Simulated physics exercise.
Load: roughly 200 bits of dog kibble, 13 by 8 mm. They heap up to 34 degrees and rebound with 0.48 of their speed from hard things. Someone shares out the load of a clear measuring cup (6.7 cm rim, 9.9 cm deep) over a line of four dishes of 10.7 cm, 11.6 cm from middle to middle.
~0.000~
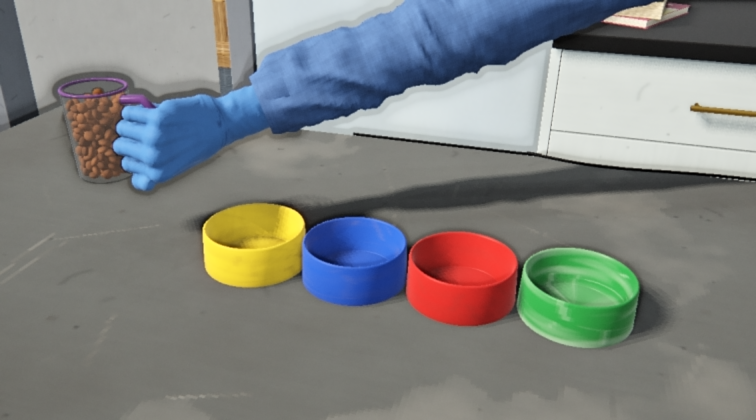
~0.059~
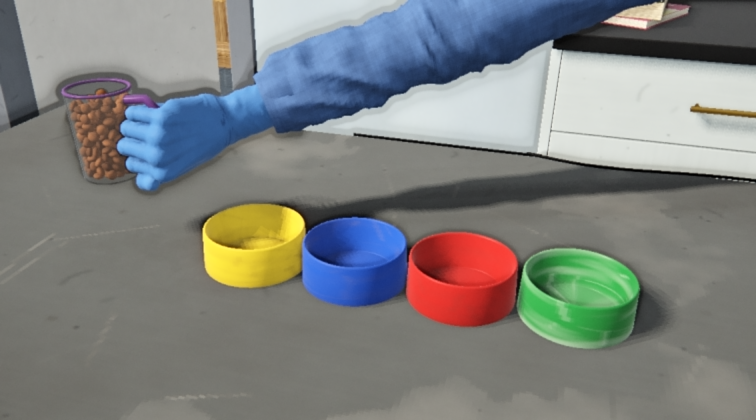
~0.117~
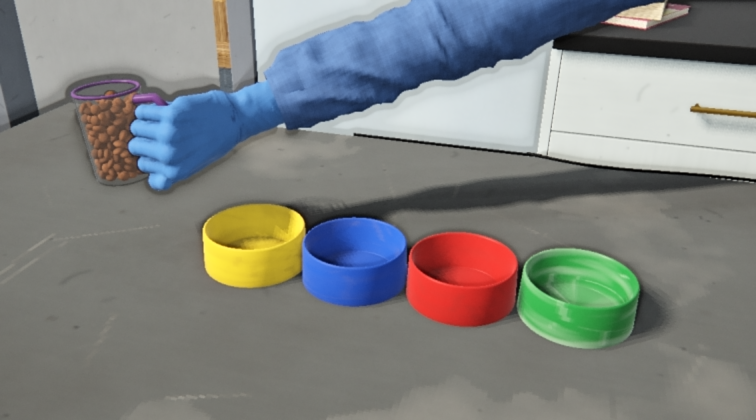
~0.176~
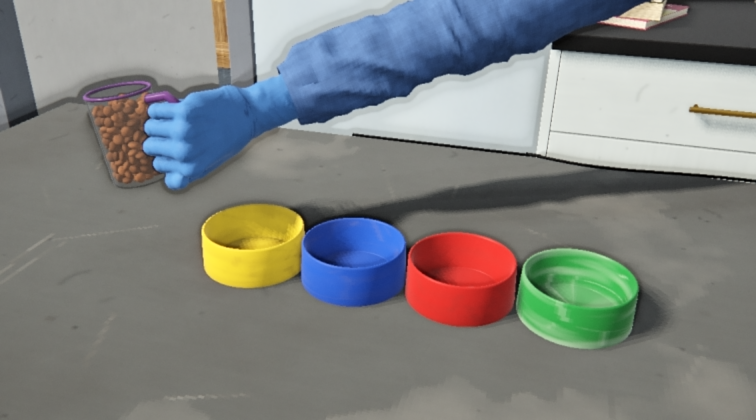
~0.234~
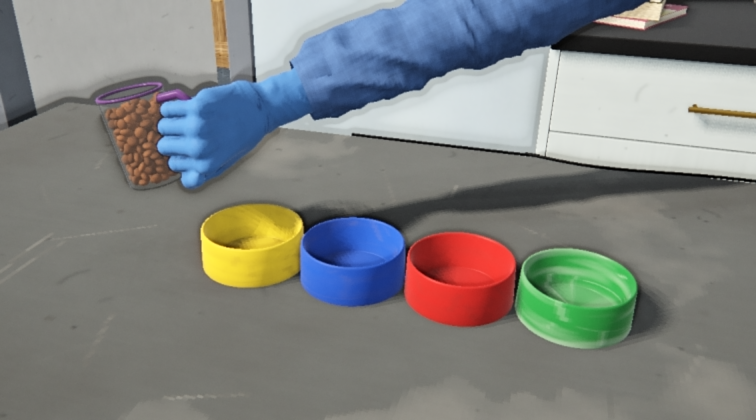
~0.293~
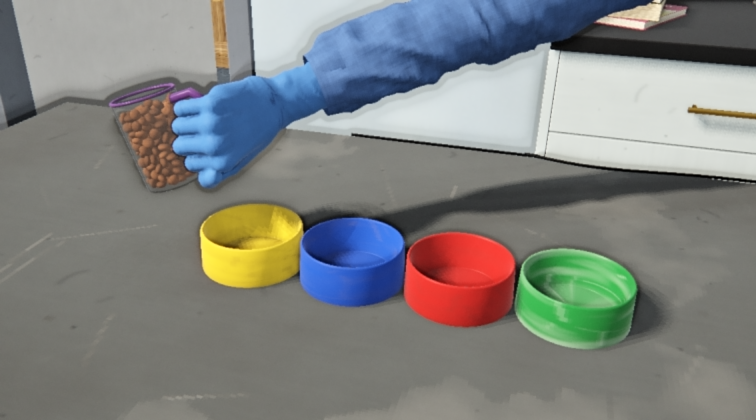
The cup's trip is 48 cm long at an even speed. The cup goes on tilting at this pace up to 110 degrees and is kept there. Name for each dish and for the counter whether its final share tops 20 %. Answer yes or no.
Red dish: Yes; blue dish: No; green dish: No; yellow dish: No; on the counter: No.
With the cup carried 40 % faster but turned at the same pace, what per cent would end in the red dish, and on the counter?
In that case red 90; counter 0.
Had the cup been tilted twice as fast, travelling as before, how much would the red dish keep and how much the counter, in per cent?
Red 40; counter 10.
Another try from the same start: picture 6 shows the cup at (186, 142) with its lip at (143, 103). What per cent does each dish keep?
Red 90, blue 0, green 0, yellow 0.
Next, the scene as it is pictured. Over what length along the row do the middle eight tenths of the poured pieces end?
Some 6 cm.
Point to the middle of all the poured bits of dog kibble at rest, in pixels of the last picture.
At about (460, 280).
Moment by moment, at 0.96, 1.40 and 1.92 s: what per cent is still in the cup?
About 100, 95, 65.
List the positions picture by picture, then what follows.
The first picture shows cup at (102, 131), tilt 0 degrees, lip at (67, 85), moved 0.0 cm; middle of the pieces at (98, 134); yellow dish at (254, 226); blue dish at (355, 241); red dish at (463, 258); green dish at (581, 276).
The second picture shows cup at (105, 132), tilt 1 degrees, lip at (70, 86), moved 0.5 cm; middle of the pieces at (102, 135).
The third picture shows cup at (116, 134), tilt 4 degrees, lip at (80, 89), moved 1.8 cm; middle of the pieces at (113, 136).
The fourth picture shows cup at (130, 135), tilt 8 degrees, lip at (92, 92), moved 3.7 cm; middle of the pieces at (127, 138).
The fifth picture shows cup at (144, 137), tilt 12 degrees, lip at (104, 96), moved 5.6 cm; middle of the pieces at (141, 140).
The sixth picture shows cup at (159, 139), tilt 16 degrees, lip at (117, 100), moved 7.5 cm; middle of the pieces at (157, 142); yellow dish at (252, 226); blue dish at (353, 242); red dish at (461, 259); green dish at (578, 277). The cup turns about 65 degrees a second and travels 32 cm a second.
After 0.96 s, tilt 60 degrees; cup holds 100 %.
After 1.40 s, tilt 89 degrees; cup holds 95 %.
After 1.92 s, tilt 110 degrees; cup holds 65 %, red 35 %.
At rest (4.0 s), red 90 %, blue 0 %, green 0 %, yellow 0 %, counter 0 %, cup 10 %.
